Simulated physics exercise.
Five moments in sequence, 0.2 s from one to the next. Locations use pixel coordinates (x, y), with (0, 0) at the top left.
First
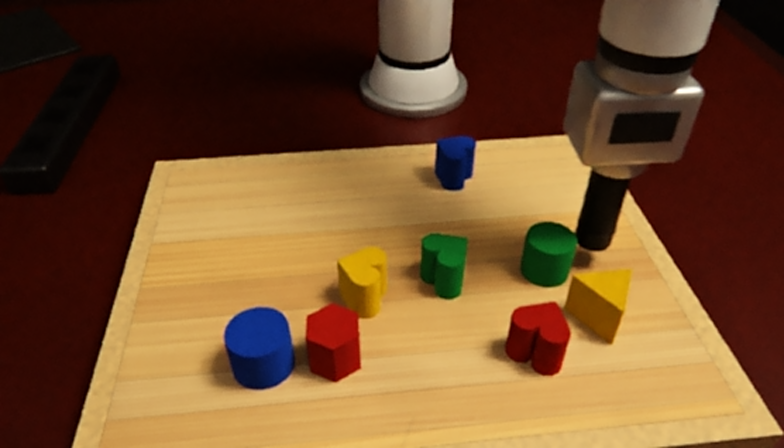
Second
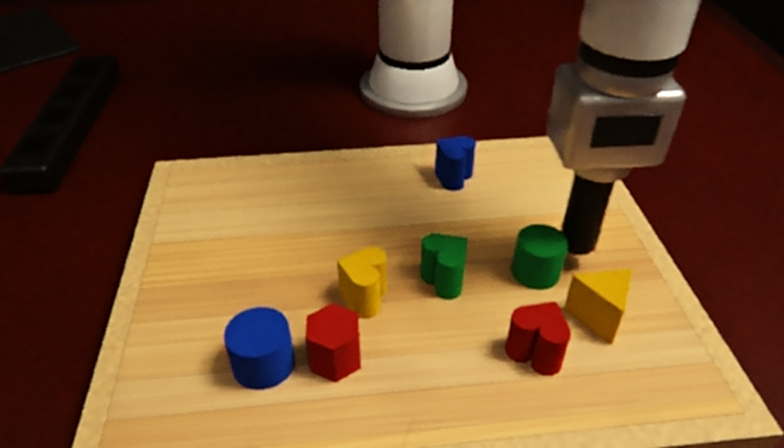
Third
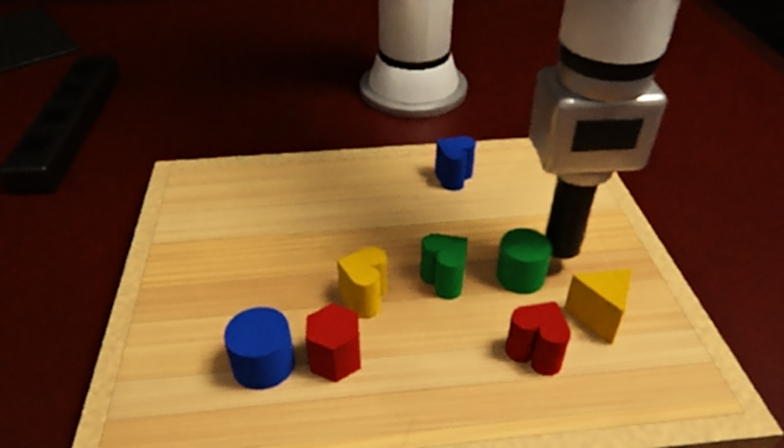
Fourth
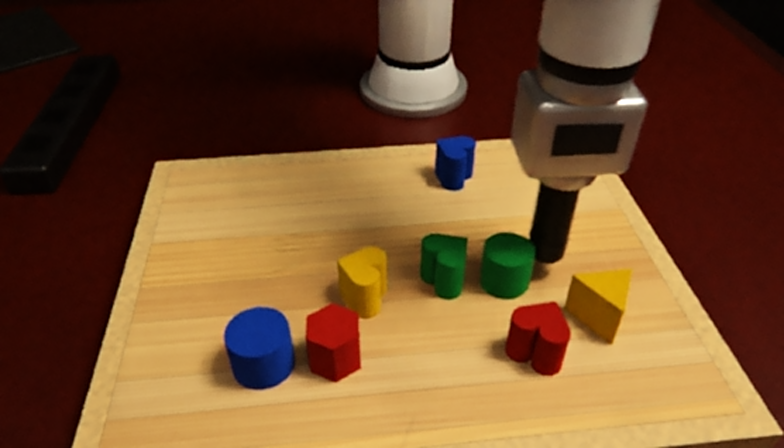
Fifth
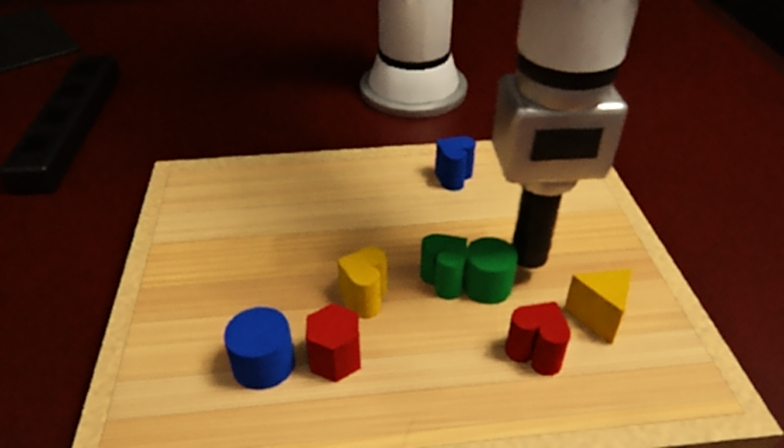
A robot arm with a dark peg pushes the green cylinder steadily left across a wooden board until it sits beside the green heart block, while the surrounding red, yellow and blue blocks stay still.
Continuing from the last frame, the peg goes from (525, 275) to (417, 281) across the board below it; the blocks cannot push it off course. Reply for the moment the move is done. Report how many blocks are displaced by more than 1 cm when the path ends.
Three or more.
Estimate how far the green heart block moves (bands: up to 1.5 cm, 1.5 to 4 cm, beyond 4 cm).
That block covers upwards of 4 cm.
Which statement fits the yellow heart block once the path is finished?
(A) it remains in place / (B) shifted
Answer: B.
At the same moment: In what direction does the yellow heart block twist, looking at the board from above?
Viewed from above, counterclockwise.
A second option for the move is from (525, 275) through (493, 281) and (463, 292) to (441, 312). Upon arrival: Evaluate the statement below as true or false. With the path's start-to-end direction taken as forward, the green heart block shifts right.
The statement is correct.
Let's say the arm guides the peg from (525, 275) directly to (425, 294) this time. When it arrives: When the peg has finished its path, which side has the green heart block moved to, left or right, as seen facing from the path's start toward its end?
Answer: Rightward.
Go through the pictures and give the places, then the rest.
Lower end of the peg at (592, 241), tops of blocks, yellow heart block at (364, 264), green heart block at (447, 247), green cylinder at (552, 237), yellow triangle at (609, 284), in the first frame.
Peg at (577, 244), green cylinder at (543, 239), in the second frame.
Peg at (561, 248), green cylinder at (527, 243), in the third frame.
Peg at (545, 252), green cylinder at (510, 248), in the fourth frame.
Peg at (529, 257), yellow heart block at (364, 264), green heart block at (447, 247), green cylinder at (492, 253), yellow triangle at (609, 284), in the fifth frame.
The first path, step by step. Halfway along, peg at (473, 261); green heart block at (409, 247), turned 35° clockwise; green cylinder at (445, 268).
At the end, peg at (418, 263); yellow heart block at (340, 262), turned 55° anticlockwise; green heart block at (375, 242), turned 60° clockwise; green cylinder at (417, 281); yellow triangle not moved.
